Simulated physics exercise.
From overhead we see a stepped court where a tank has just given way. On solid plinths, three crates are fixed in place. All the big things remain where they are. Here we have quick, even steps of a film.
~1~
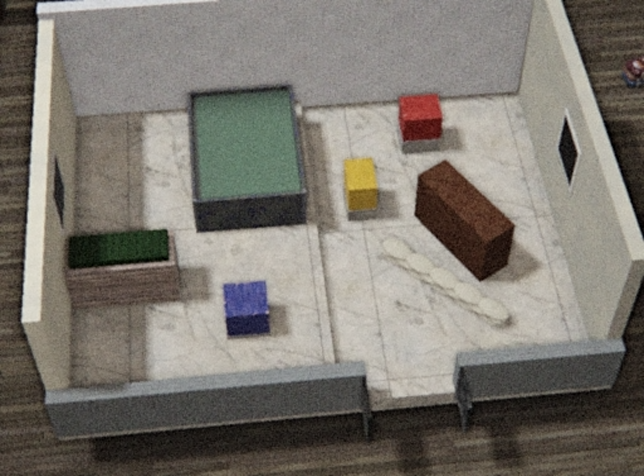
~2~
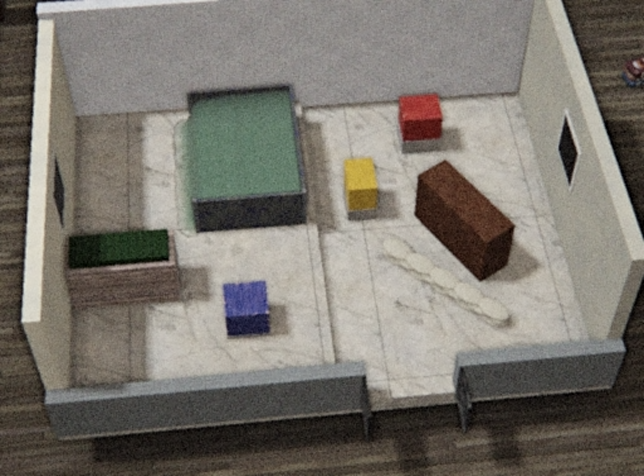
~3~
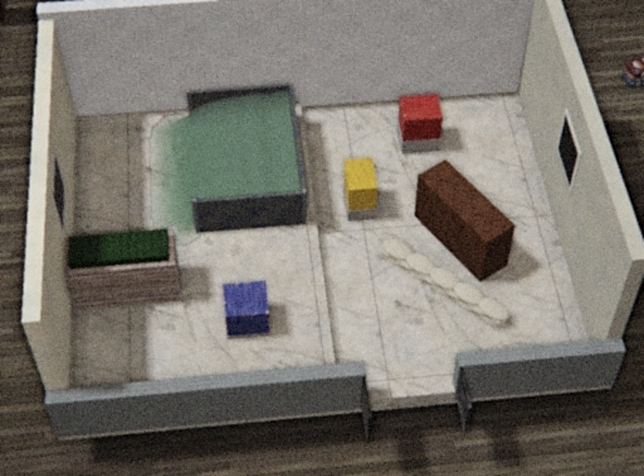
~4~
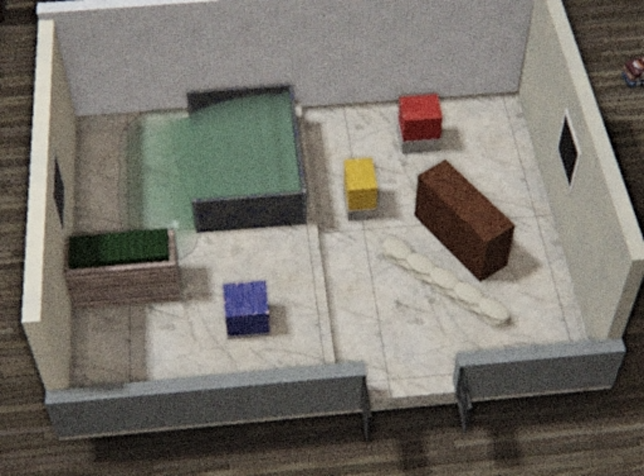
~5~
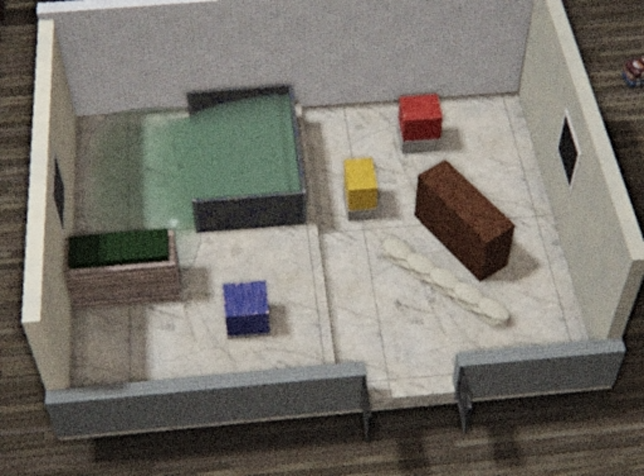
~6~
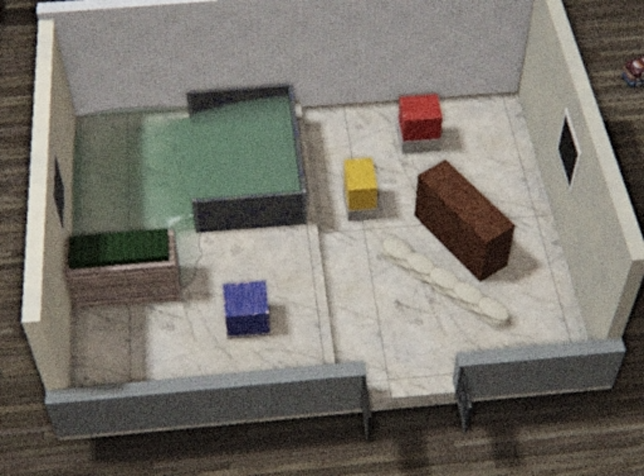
Green water pouring from the left side of a dark tank, spreading across the walled court's floor to the left wall.
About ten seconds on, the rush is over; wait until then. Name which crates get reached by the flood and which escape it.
As I see it, the blue crate is reached; the red crate is never reached; the yellow crate is never reached.
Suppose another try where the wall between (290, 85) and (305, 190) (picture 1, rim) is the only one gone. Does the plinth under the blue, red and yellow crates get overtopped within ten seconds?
As it turns out, the blue crate stays unwetted, the red crate is swamped, and the yellow crate is swamped.
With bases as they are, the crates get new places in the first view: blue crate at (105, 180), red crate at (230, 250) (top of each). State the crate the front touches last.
Last: The crate marked yellow.
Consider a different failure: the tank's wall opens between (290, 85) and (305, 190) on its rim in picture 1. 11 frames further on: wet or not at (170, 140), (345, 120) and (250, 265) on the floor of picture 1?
Well, the first one's left untouched, the second's sodden, and the third's left untouched.
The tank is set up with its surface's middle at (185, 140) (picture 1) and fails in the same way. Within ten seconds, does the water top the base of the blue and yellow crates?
The blue crate is untouched and the yellow crate is untouched.
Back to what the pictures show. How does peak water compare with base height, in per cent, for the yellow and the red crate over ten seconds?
20 and 30 per cent, in that order.
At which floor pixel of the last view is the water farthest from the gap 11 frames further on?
The front tops out at about (70, 406).
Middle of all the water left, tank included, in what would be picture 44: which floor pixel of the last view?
Somewhere around (247, 199) in the last view.
A moment on, water covers 20 % of the floor; the blue crate not reached, the red crate not reached, the yellow crate not reached.
Next, water covers 20 % of the floor; the blue crate not reached, the red crate not reached, the yellow crate not reached.
Then, water covers 40 % of the floor; the blue crate water round its plinth, the red crate not reached, the yellow crate water round its plinth.
Later, water covers 75 % of the floor; the blue crate water round its plinth, the red crate water round its plinth, the yellow crate water round its plinth.
In the end, water covers 90 % of the floor; the blue crate was topped, the red crate stayed above the water, the yellow crate stayed above the water.
